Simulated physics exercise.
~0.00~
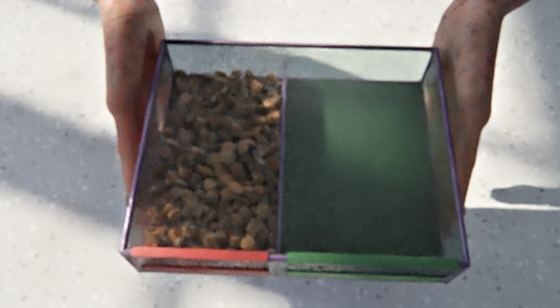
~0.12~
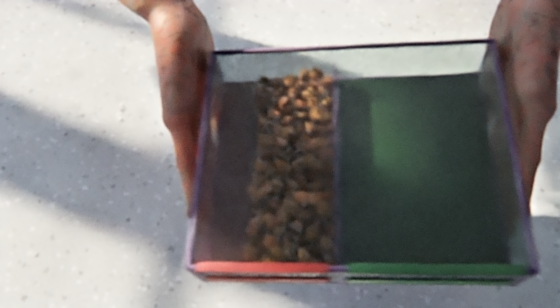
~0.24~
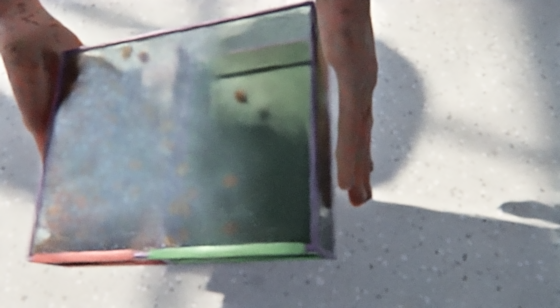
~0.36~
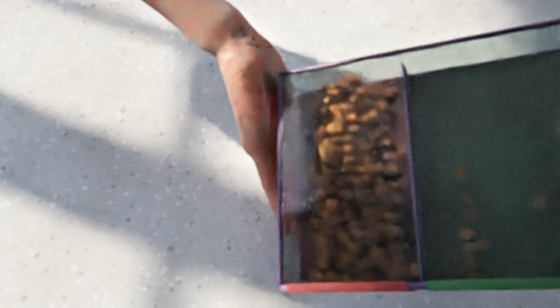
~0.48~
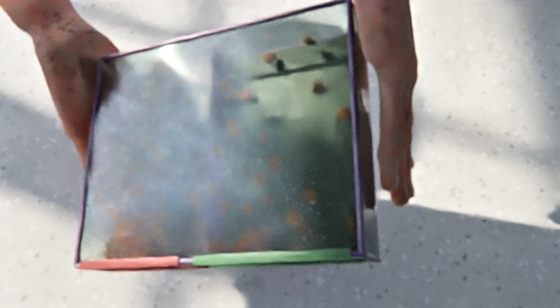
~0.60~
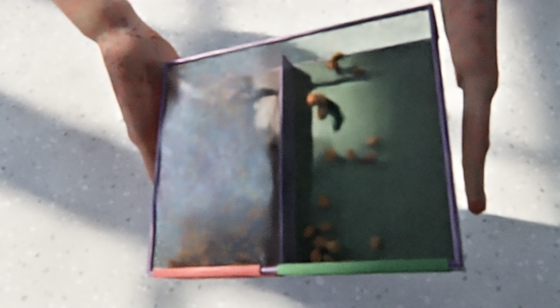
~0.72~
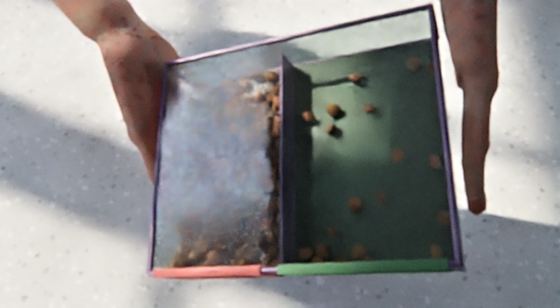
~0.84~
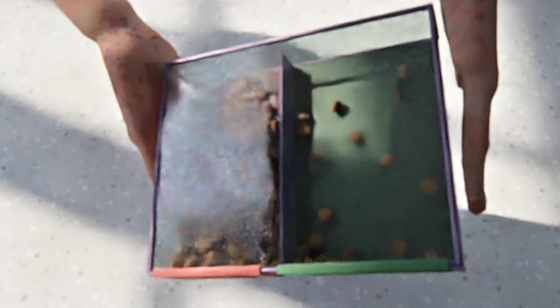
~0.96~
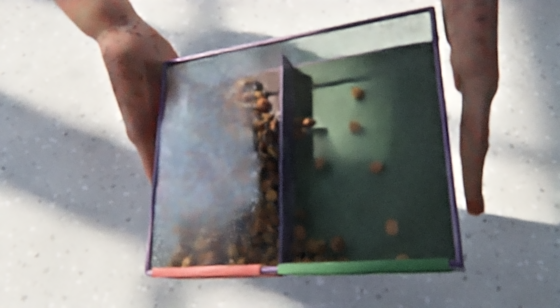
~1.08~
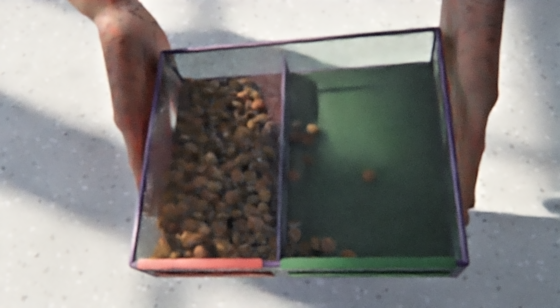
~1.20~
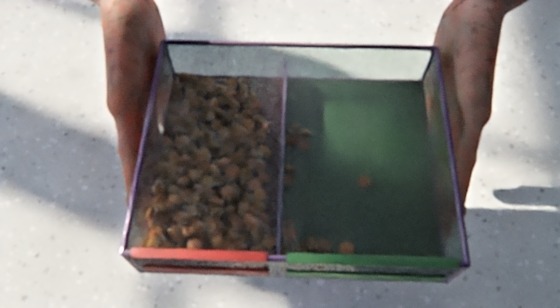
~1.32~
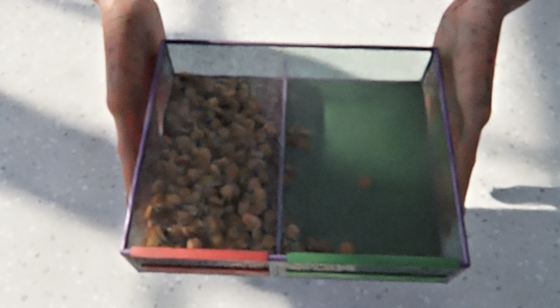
Above a pale speckled surface, two hands shook a clear divided box of brown kibble from side to side, tilted it, then brought it level again, leaving most pieces in the red-marked left half and a few in the green right half.
